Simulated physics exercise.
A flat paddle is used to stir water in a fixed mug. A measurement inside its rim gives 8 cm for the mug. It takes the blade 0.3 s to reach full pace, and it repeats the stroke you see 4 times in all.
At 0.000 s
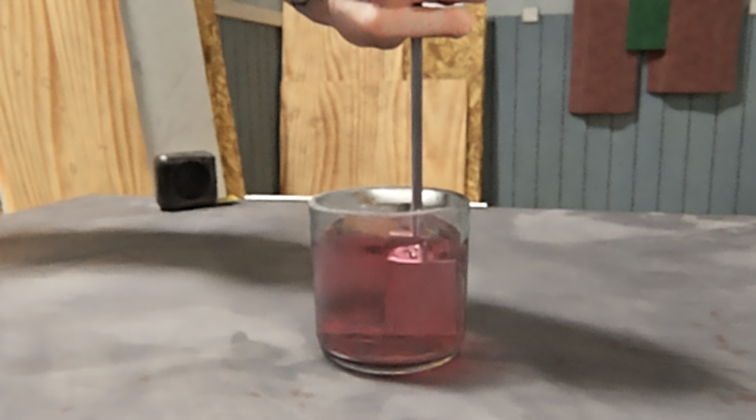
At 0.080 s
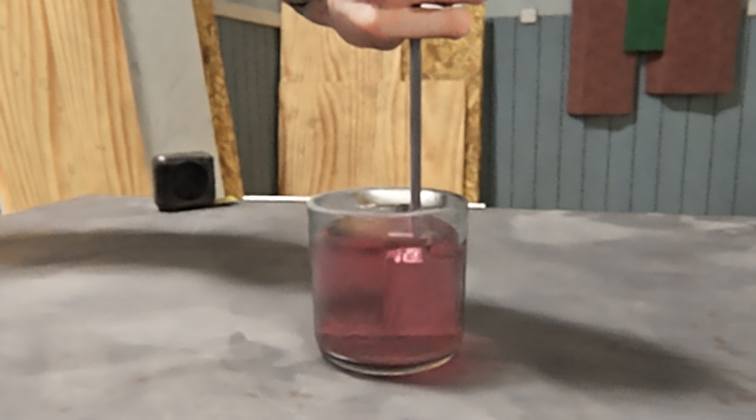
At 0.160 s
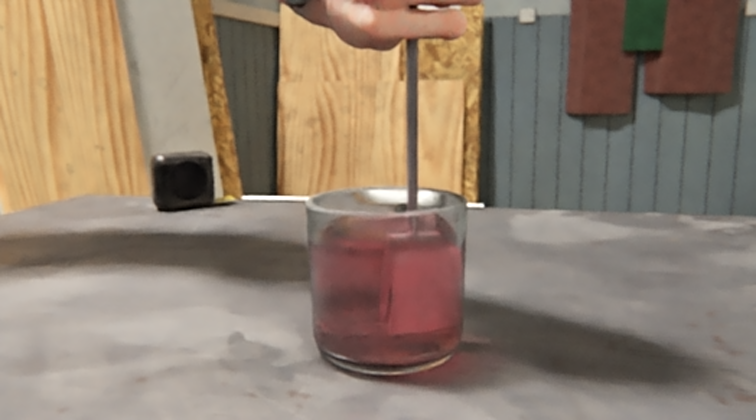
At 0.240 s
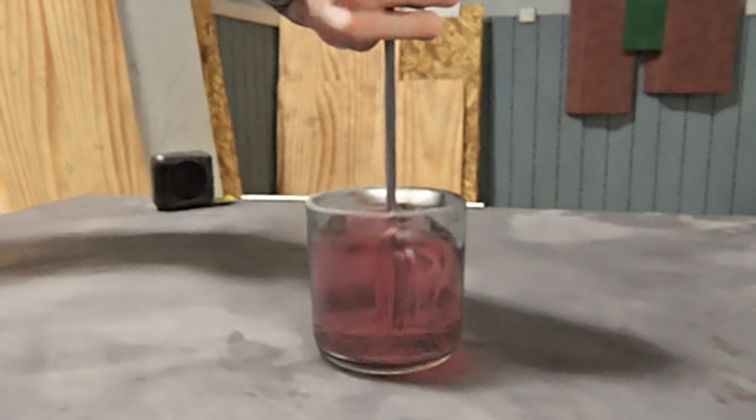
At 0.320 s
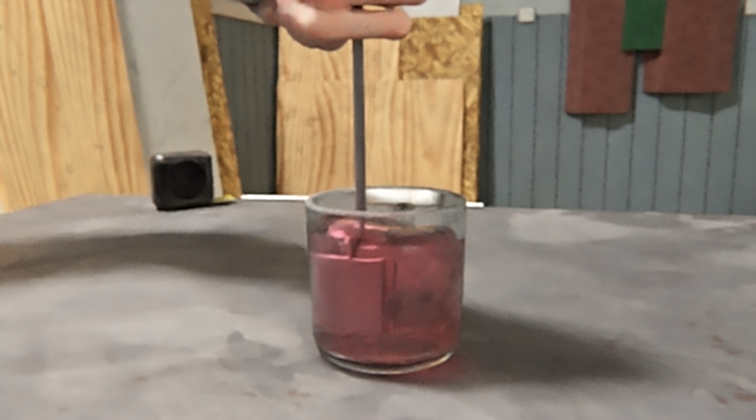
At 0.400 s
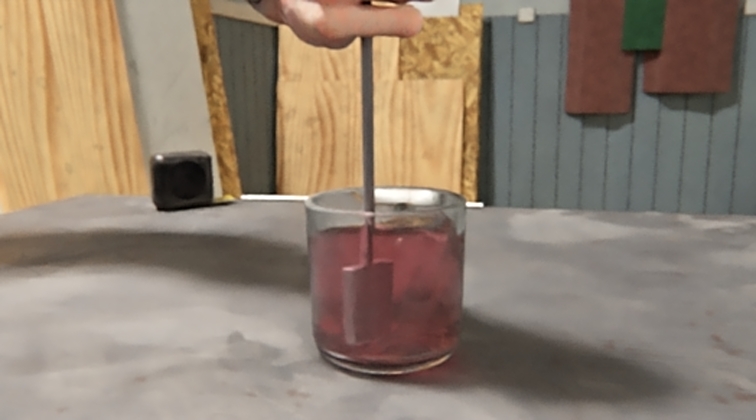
A hand holding a thin rod with a flat blade stirs reddish liquid in a clear glass on a gray table, moving the rod from the right side to the left, then slightly back right as the liquid's surface ripples.
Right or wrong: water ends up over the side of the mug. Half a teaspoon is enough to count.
Wrong.
Then, 0.75 s in, 0 ml is over the rim.
Then, 1.10 s in, 0 ml is over the rim.
Then, 1.44 s in, 0 ml is over the rim.
Then, 1.79 s in, 0 ml is over the rim.
Finally, 0 ml is over the rim.
